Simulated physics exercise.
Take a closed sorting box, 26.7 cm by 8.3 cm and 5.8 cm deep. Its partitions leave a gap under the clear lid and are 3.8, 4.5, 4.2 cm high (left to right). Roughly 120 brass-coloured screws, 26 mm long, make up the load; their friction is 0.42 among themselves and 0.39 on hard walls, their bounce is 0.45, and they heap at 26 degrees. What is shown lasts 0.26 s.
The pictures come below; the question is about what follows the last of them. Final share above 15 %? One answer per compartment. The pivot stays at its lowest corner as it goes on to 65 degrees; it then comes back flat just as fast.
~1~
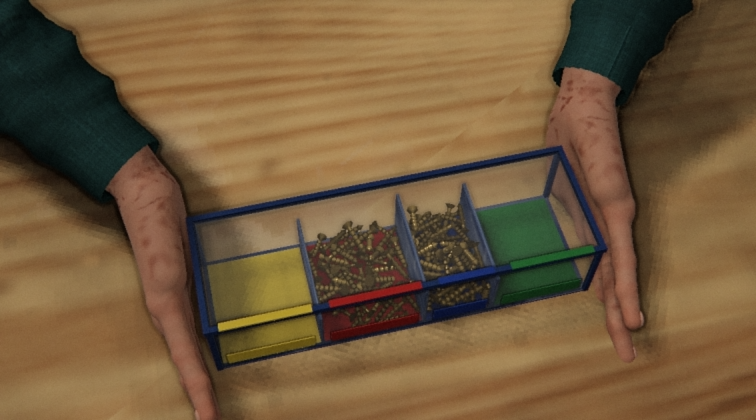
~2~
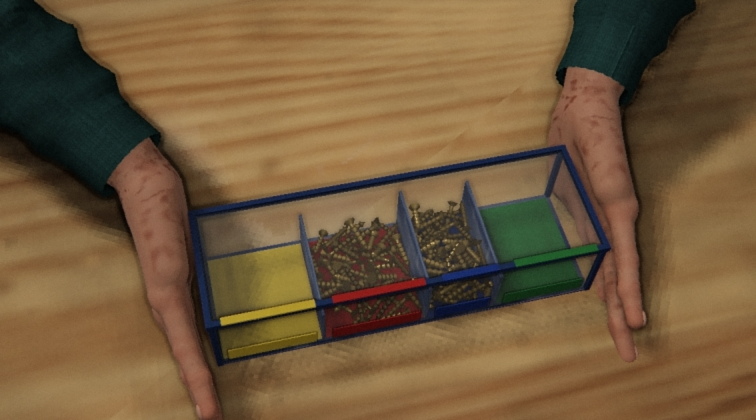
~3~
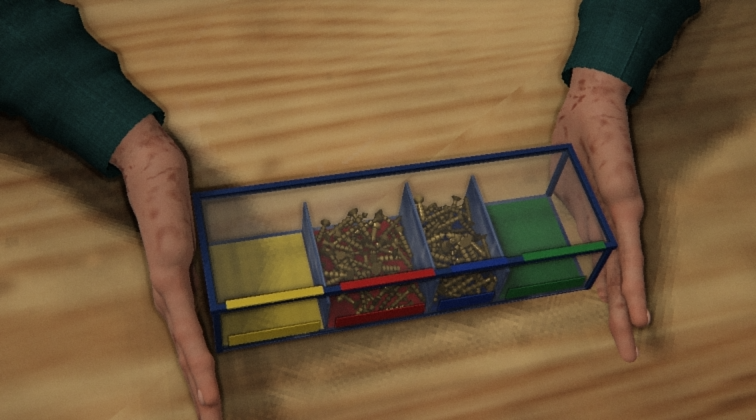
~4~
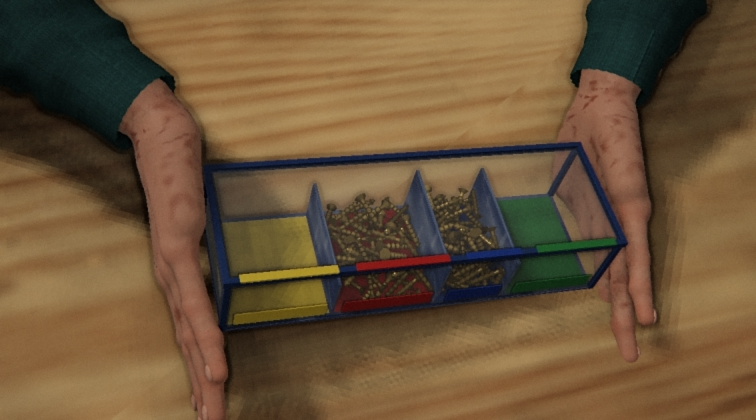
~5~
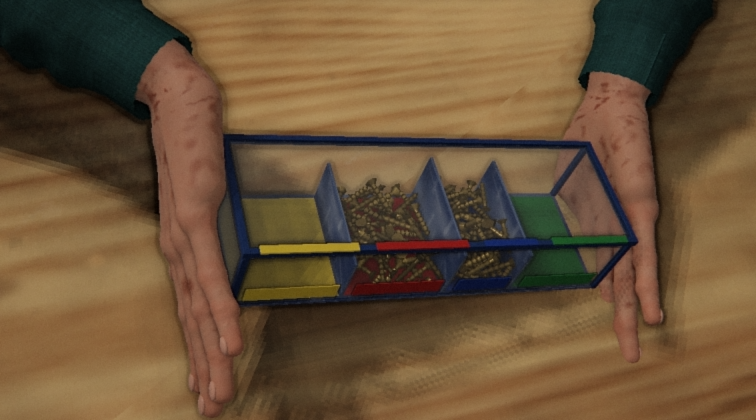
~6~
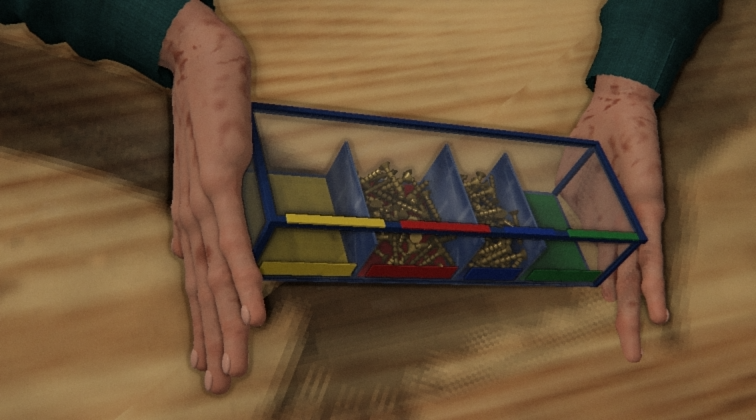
Red compartment: Above, blue compartment: Above, green compartment: Below or equal, yellow compartment: Below or equal.
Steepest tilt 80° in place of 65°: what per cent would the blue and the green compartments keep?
In per cent, blue 50 and green 5.
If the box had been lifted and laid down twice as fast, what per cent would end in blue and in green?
That way blue would end with 55 per cent and green with 0 per cent.
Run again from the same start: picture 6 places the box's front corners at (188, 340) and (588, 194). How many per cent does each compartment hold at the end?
Final shares, in per cent - red: 45, blue: 55, green: 0, yellow: 0.
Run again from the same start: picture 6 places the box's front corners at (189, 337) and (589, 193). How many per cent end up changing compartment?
Roughly 0 per cent.
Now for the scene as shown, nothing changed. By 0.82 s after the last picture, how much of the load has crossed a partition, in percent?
Share: Approx. 0 %.
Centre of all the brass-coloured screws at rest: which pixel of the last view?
Resting centre estimate: Around (431, 258).
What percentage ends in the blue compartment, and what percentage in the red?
The blue one gets 55 per cent and the red one 45 per cent.
Then, 0.49 s after the last picture, tilt 62 degrees; red 45 %, blue 55 %.
Then, 0.82 s after the last picture, tilt 24 degrees; red 45 %, blue 55 %.
Then, 1.24 s after the last picture, tilt 0 degrees; red 45 %, blue 55 %.
In the end, red 45 %, blue 55 %, green 0 %, yellow 0 %.
